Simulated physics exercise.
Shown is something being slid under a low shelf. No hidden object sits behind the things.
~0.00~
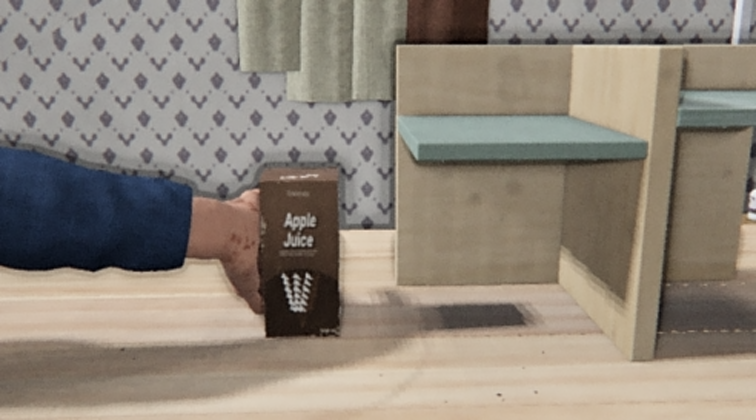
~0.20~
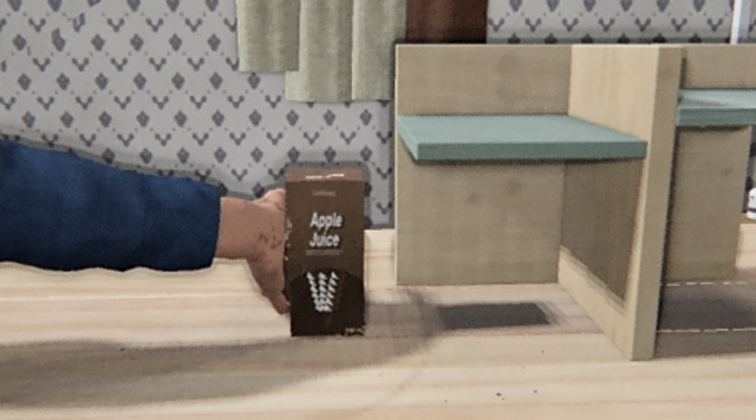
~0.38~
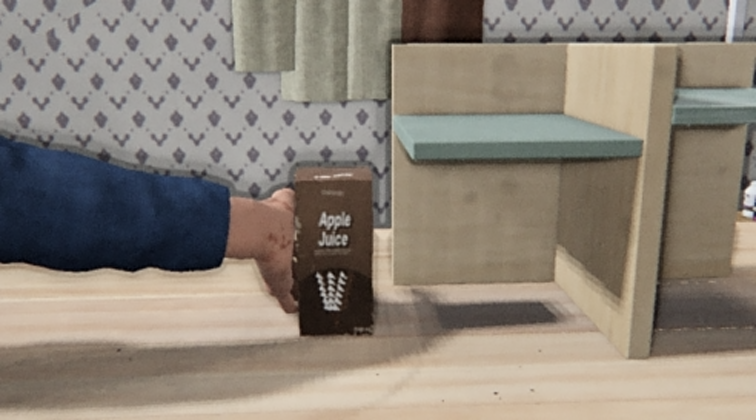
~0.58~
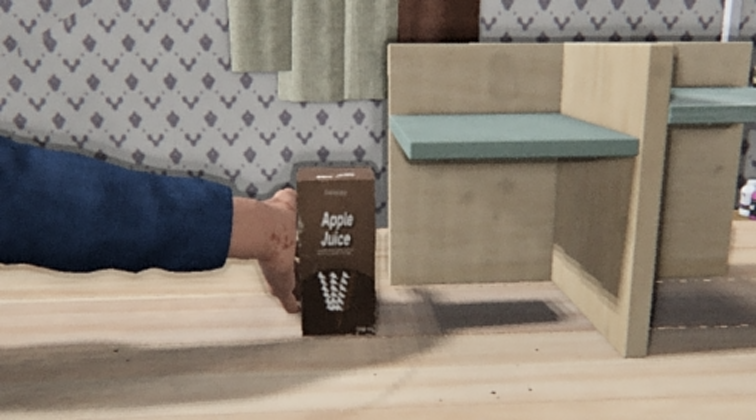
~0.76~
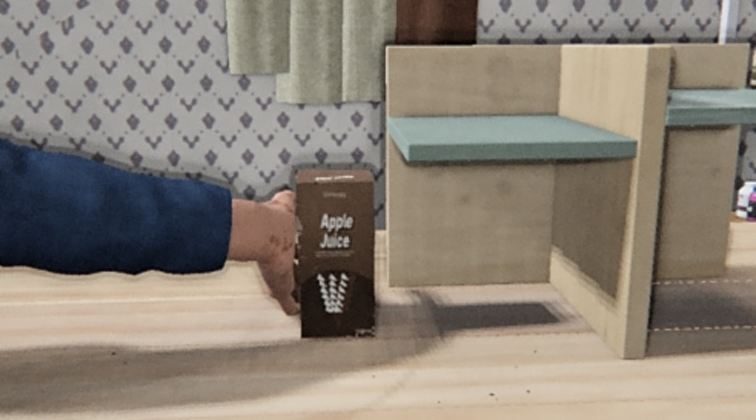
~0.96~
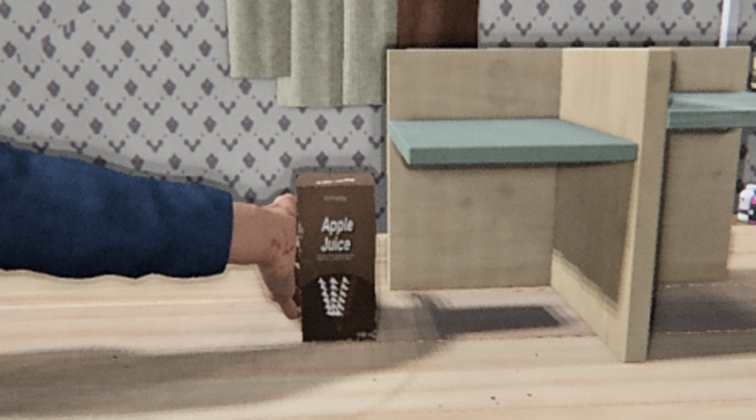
A hand in a blue sleeve sliding a brown apple juice carton a short way right across a wooden surface beside a low shelf.
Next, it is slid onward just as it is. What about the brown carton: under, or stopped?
Watch, it will go right in.
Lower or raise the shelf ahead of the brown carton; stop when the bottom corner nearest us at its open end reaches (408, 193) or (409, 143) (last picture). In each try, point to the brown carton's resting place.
Around (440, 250) for the first option and (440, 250) for the second.
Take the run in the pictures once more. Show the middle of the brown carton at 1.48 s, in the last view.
Predicted middle: Around (411, 253).
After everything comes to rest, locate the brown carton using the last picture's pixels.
Resting spot: Approximately (438, 253).
By 1.28 s, brown carton sliding up to the opening near (369, 254).
By 1.48 s, brown carton part of the way in near (412, 253).
When it is over (2.2 s), the brown carton slides in, near (438, 253).
